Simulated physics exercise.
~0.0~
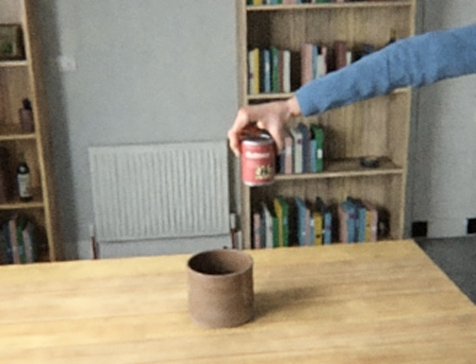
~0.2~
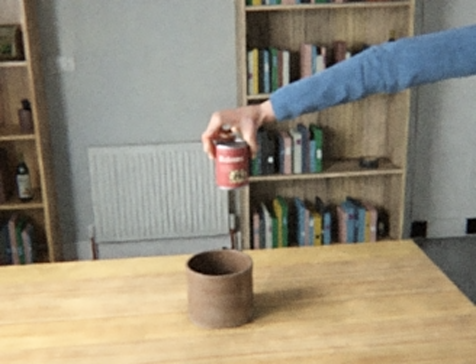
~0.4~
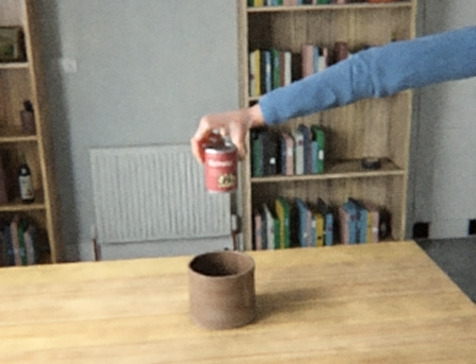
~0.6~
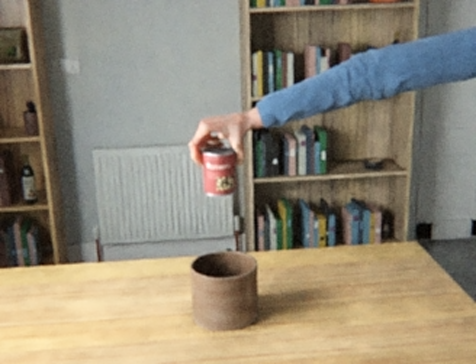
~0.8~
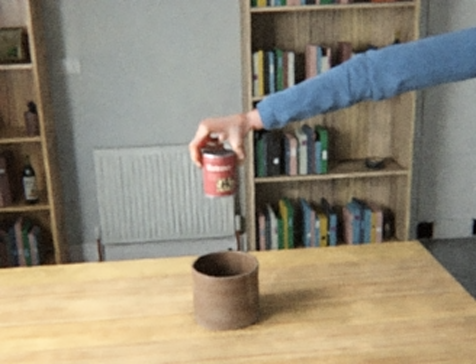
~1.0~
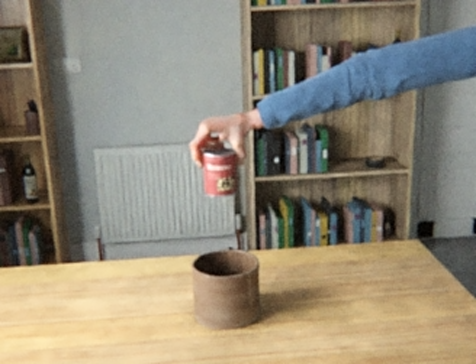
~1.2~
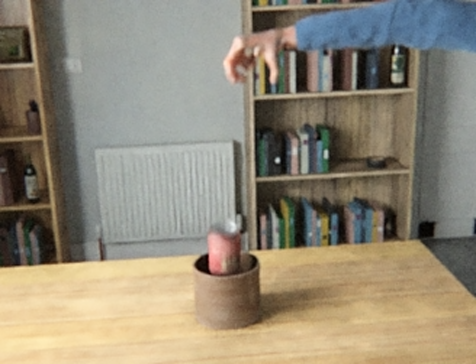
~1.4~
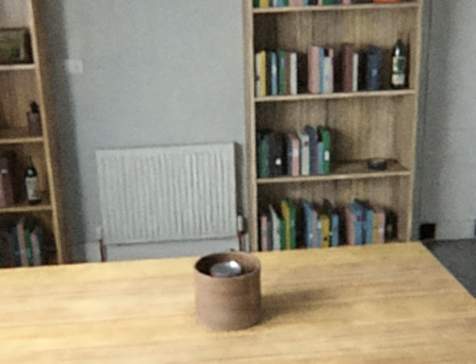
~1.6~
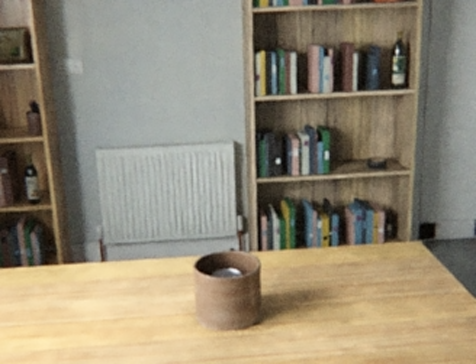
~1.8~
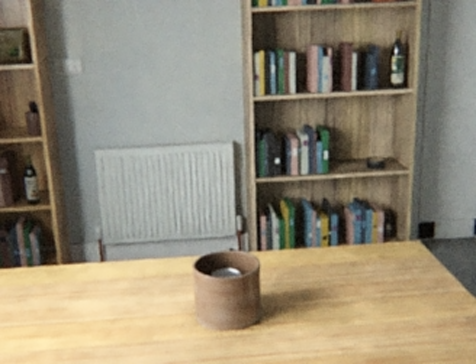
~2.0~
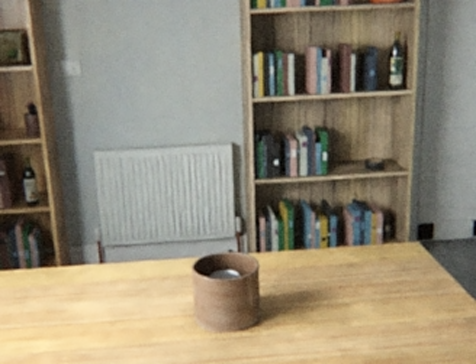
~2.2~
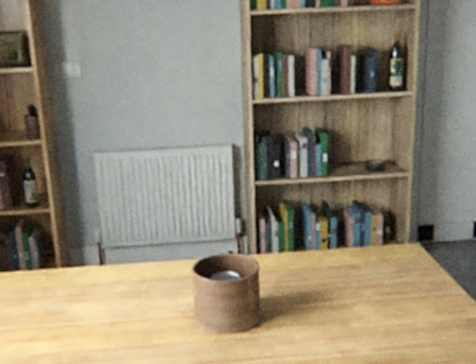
On a wooden table, a brown container catches a red tin that a hand drops.
